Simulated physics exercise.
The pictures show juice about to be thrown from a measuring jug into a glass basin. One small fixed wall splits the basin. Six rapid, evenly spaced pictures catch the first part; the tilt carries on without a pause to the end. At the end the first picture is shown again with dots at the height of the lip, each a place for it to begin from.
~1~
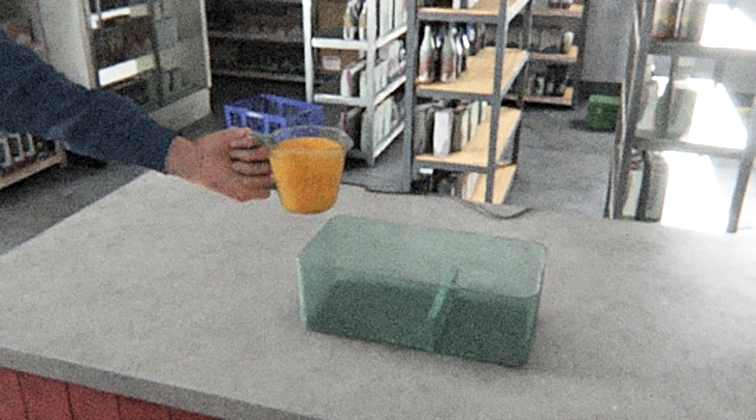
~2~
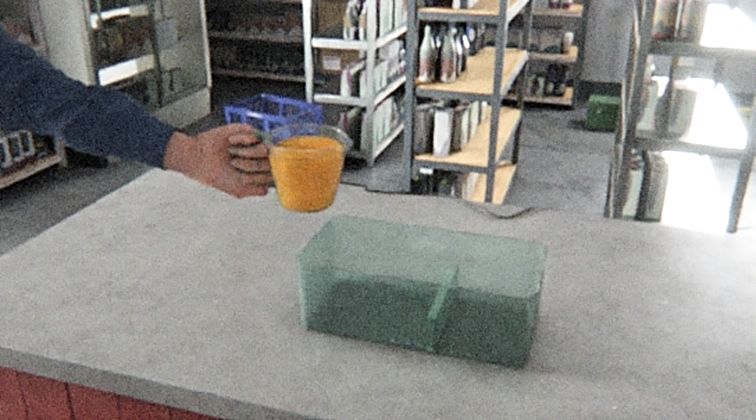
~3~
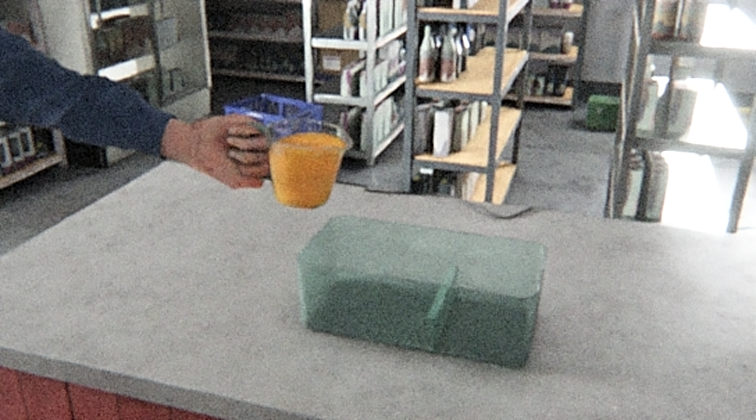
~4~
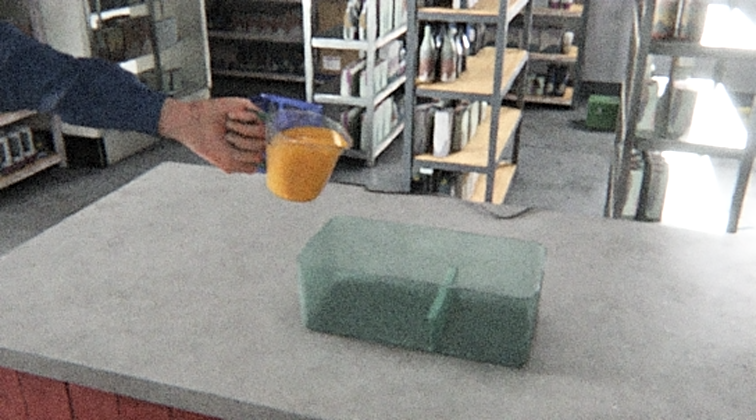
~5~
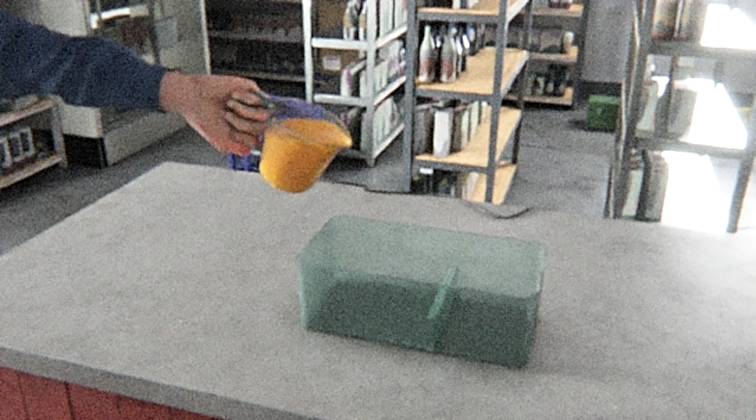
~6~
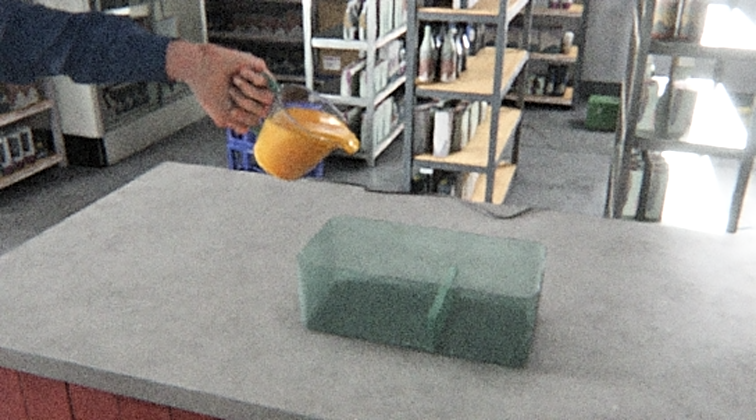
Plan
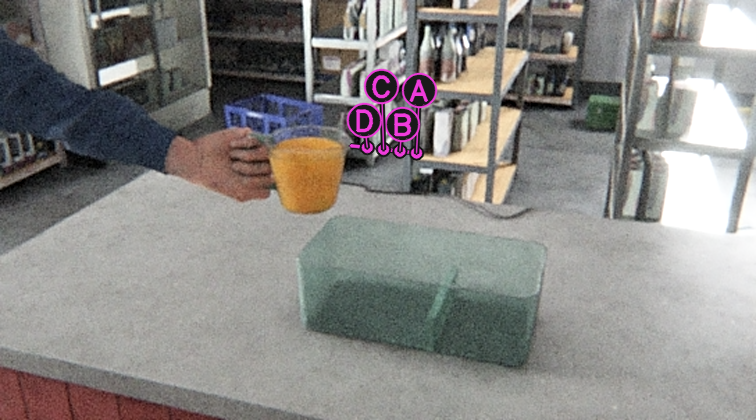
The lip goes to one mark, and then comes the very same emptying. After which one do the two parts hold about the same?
Take D.
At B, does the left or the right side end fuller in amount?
The right one.
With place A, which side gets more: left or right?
More ends on the right.
On the marked copy, A at (416, 153); B at (399, 151); C at (383, 149); D at (367, 147).
With A, about 16 % ends left of the wall and 76 % right of it; 9 % is lost outside.
With B, about 11 % ends left of the wall and 84 % right of it; 5 % is lost outside.
With C, about 20 % ends left of the wall and 75 % right of it; 5 % is lost outside.
With D, about 57 % ends left of the wall and 40 % right of it; 3 % is lost outside.
